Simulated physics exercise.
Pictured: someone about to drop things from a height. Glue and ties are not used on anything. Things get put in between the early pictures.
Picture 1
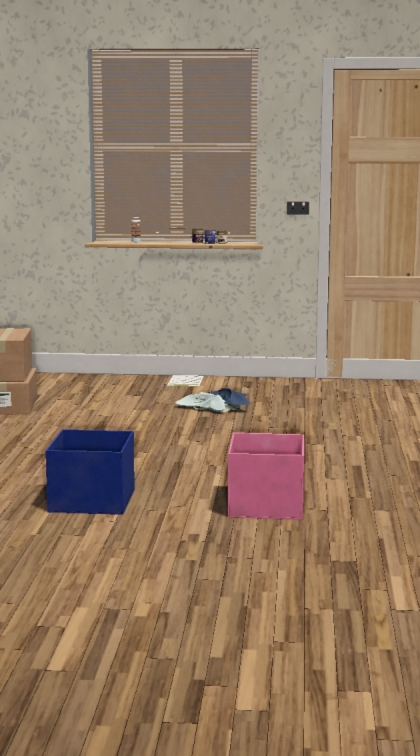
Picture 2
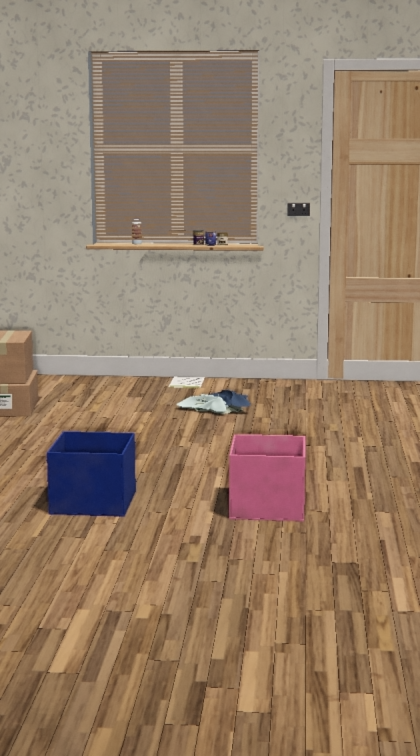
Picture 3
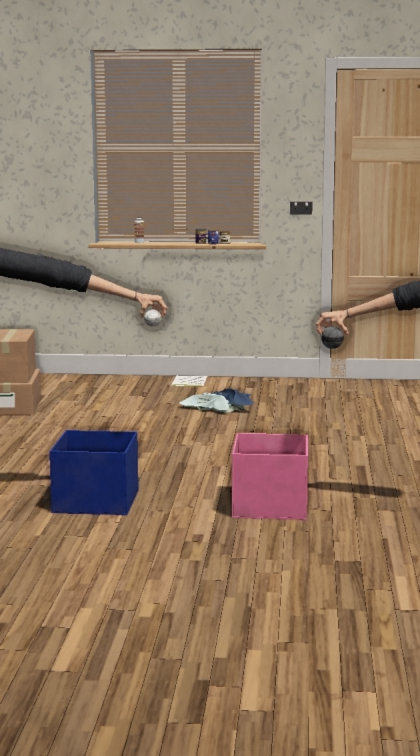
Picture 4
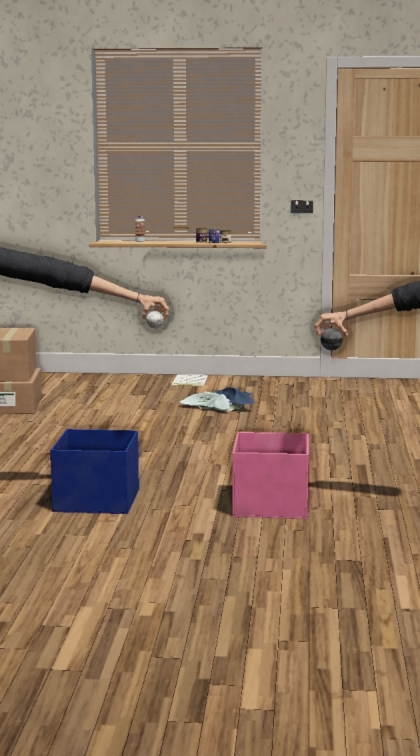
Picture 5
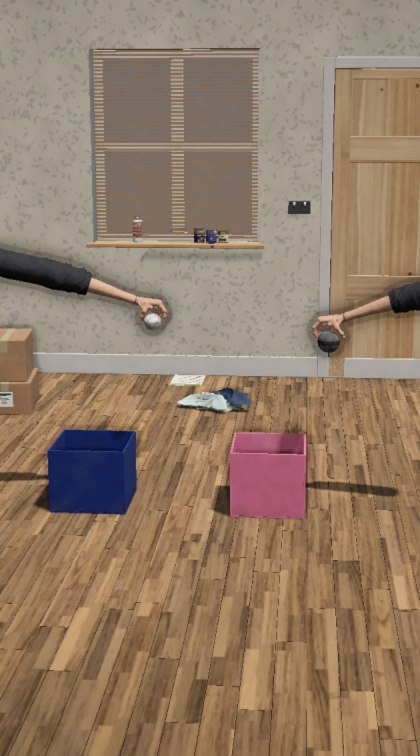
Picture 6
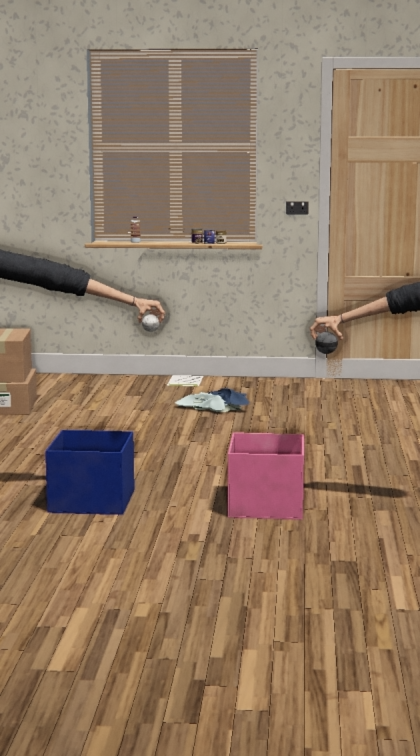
At the start, a blue box and a pink box sit on a wooden floor before a window and a door. Then two arms appear from the left and right, one hand holding a white ball and the other a dark grey ball, and they stay nearly still as the view shifts slightly.
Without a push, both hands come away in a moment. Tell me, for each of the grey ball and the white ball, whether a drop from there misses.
Per thing - grey ball: A miss; white ball: A miss.
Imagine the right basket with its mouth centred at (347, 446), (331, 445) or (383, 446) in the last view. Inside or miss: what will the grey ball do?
Try by try, it drops into the container; is caught; lands outside.
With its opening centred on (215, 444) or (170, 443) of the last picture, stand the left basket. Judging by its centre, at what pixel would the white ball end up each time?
It winds up near (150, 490) and then near (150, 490).
Then, 0.22 s after the last picture, grey ball falling near (326, 378); white ball falling near (151, 359).
Then, 0.36 s after the last picture, grey ball falling near (324, 453); white ball falling near (152, 433).
At rest, the grey ball misses, near (323, 497); the white ball misses, near (153, 495).
